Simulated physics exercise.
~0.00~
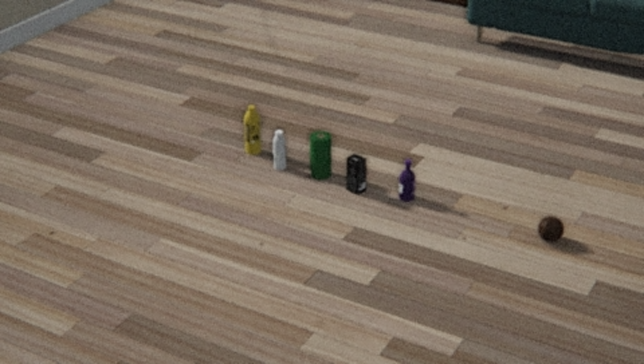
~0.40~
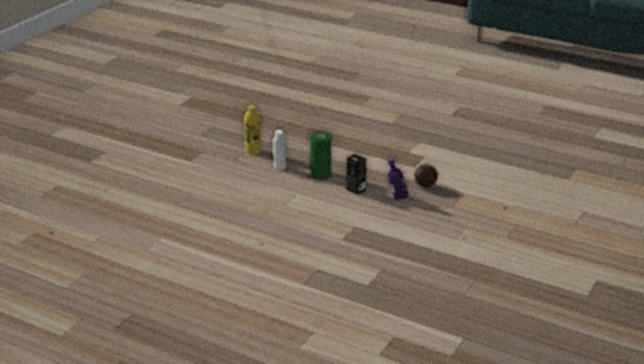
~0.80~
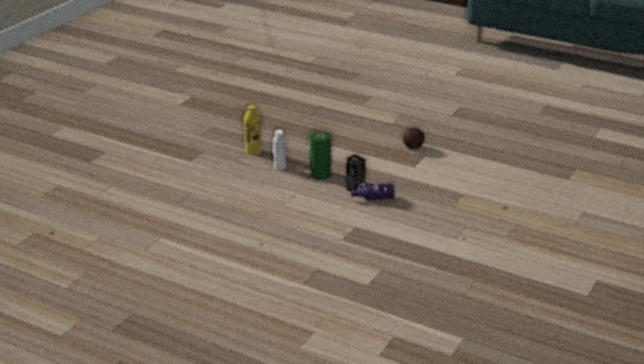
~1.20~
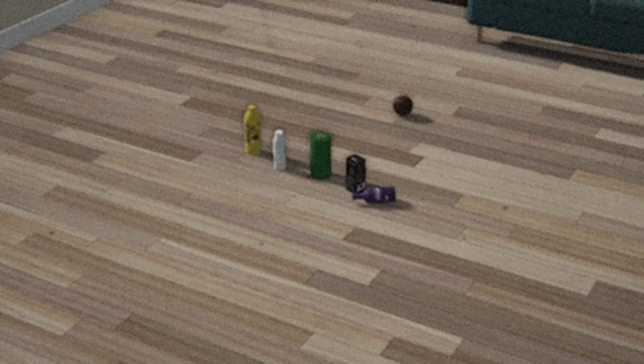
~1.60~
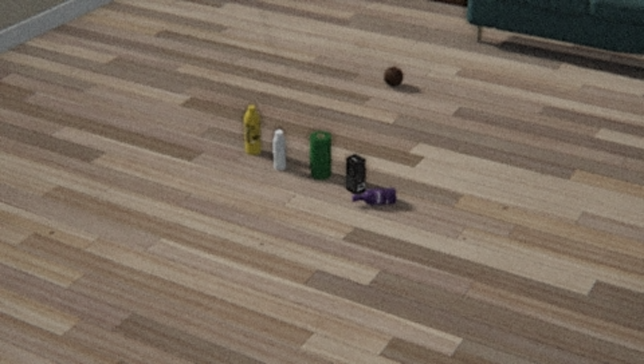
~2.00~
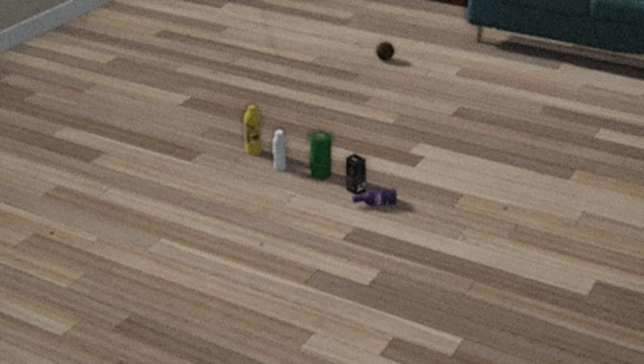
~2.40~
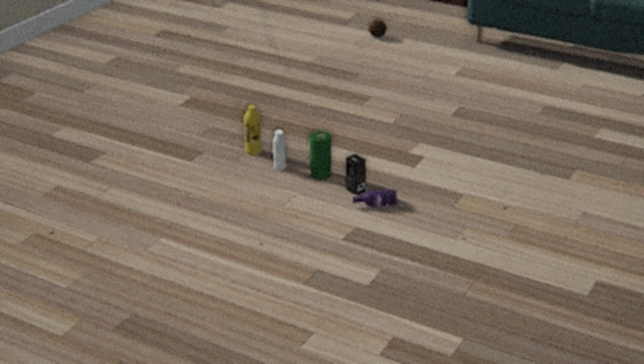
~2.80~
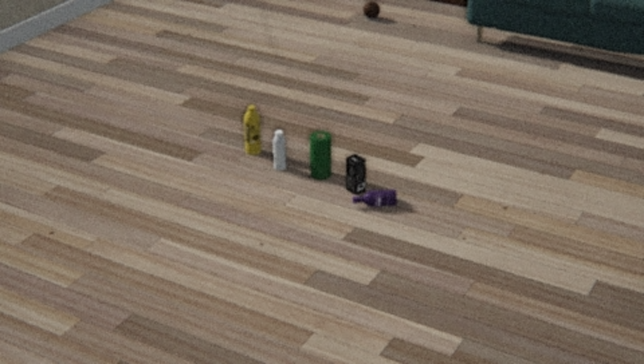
A dark green sofa stands at the top right of a wood-plank floor, seen from above at an angle. Near the middle, a yellow bottle, a white bottle, a green roll, a black carton and a purple bottle stand in a slanting row, with a brown ball to the right. The ball rolls left and reaches the purple bottle, which leans and topples onto its side beside the carton. The ball turns away and rolls toward the back of the floor, left of the sofa. It ends near the top edge, with the purple bottle lying down and the other four objects still upright.
